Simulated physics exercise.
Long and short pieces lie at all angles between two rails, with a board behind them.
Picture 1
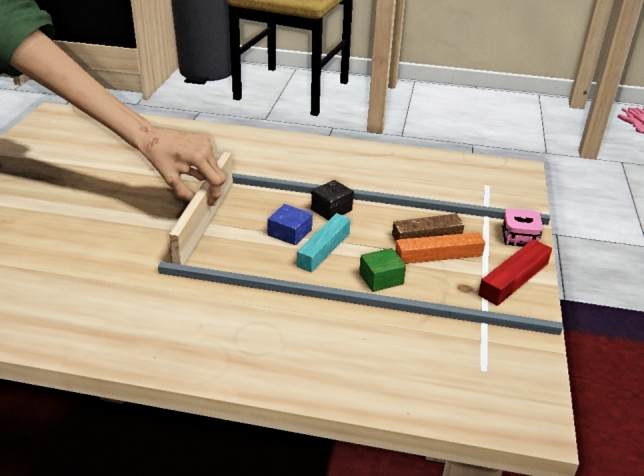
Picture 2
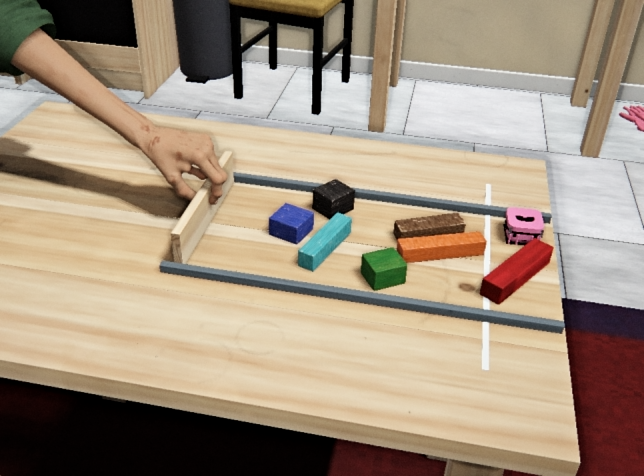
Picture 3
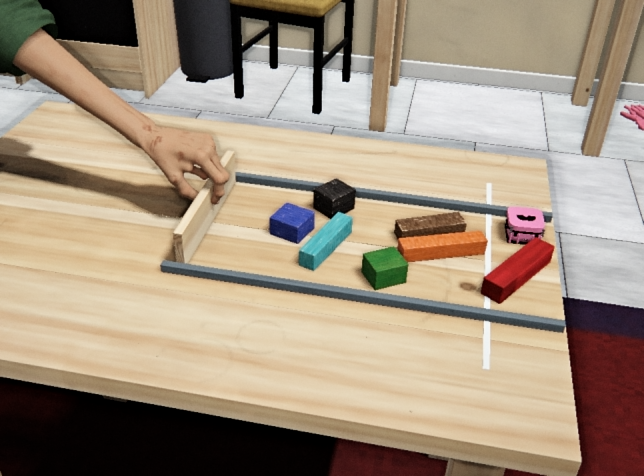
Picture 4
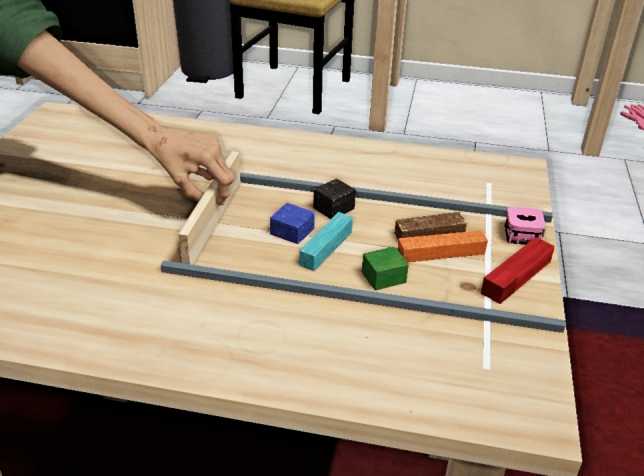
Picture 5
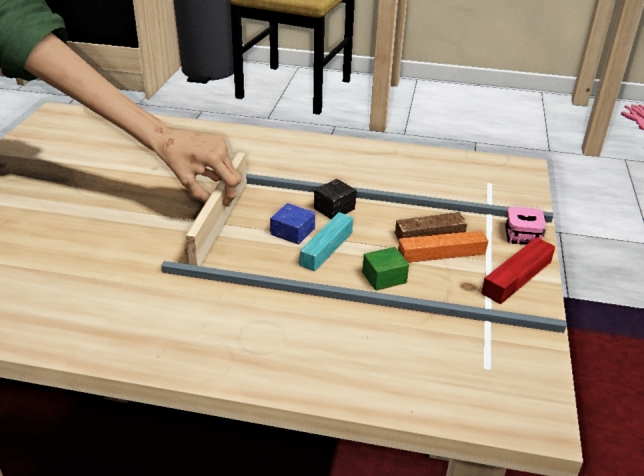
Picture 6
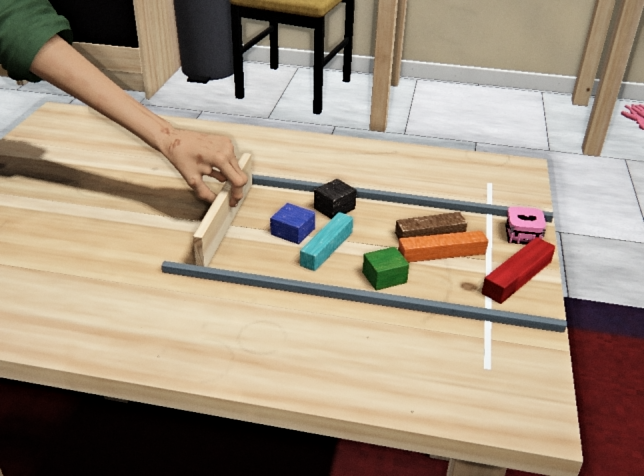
On a light wooden table, a hand grips an upright board between two rails, with a scatter of coloured blocks and a pink case lying to its right. The hand then slides the board a short way rightward, still short of the blocks, which stay practically where they are.
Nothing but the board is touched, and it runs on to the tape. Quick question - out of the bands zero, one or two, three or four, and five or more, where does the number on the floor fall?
The band is one or two.
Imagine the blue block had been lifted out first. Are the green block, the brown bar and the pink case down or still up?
So the green block keeps its place, the brown bar keeps its place and the pink case goes down.
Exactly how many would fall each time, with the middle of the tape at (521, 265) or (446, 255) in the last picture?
The floor gets 4 the first time and 0 the second.
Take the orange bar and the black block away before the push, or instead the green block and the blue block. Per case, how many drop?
In the first try 1, in the other 1.
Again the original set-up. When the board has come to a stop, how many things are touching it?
It touches 3.
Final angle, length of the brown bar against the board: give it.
About 45 degrees.
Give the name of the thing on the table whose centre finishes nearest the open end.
Result: The orange bar.
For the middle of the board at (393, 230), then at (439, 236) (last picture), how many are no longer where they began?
Moved so far: 6, then 8.
A little later, none off yet; pink case at rest near (525, 226); red stick at rest near (519, 269); orange bar at rest near (443, 247).
Next, none off yet; pink case at rest near (525, 226); red stick at rest near (519, 269); orange bar shifted a little near (453, 254).
Later still, none off yet; pink case shifted about its own width near (547, 231); red stick shifted a little near (533, 272); orange bar shifted about its own width near (515, 264).
When it is over, the number that fall off is one or two; down, red stick and pink case.
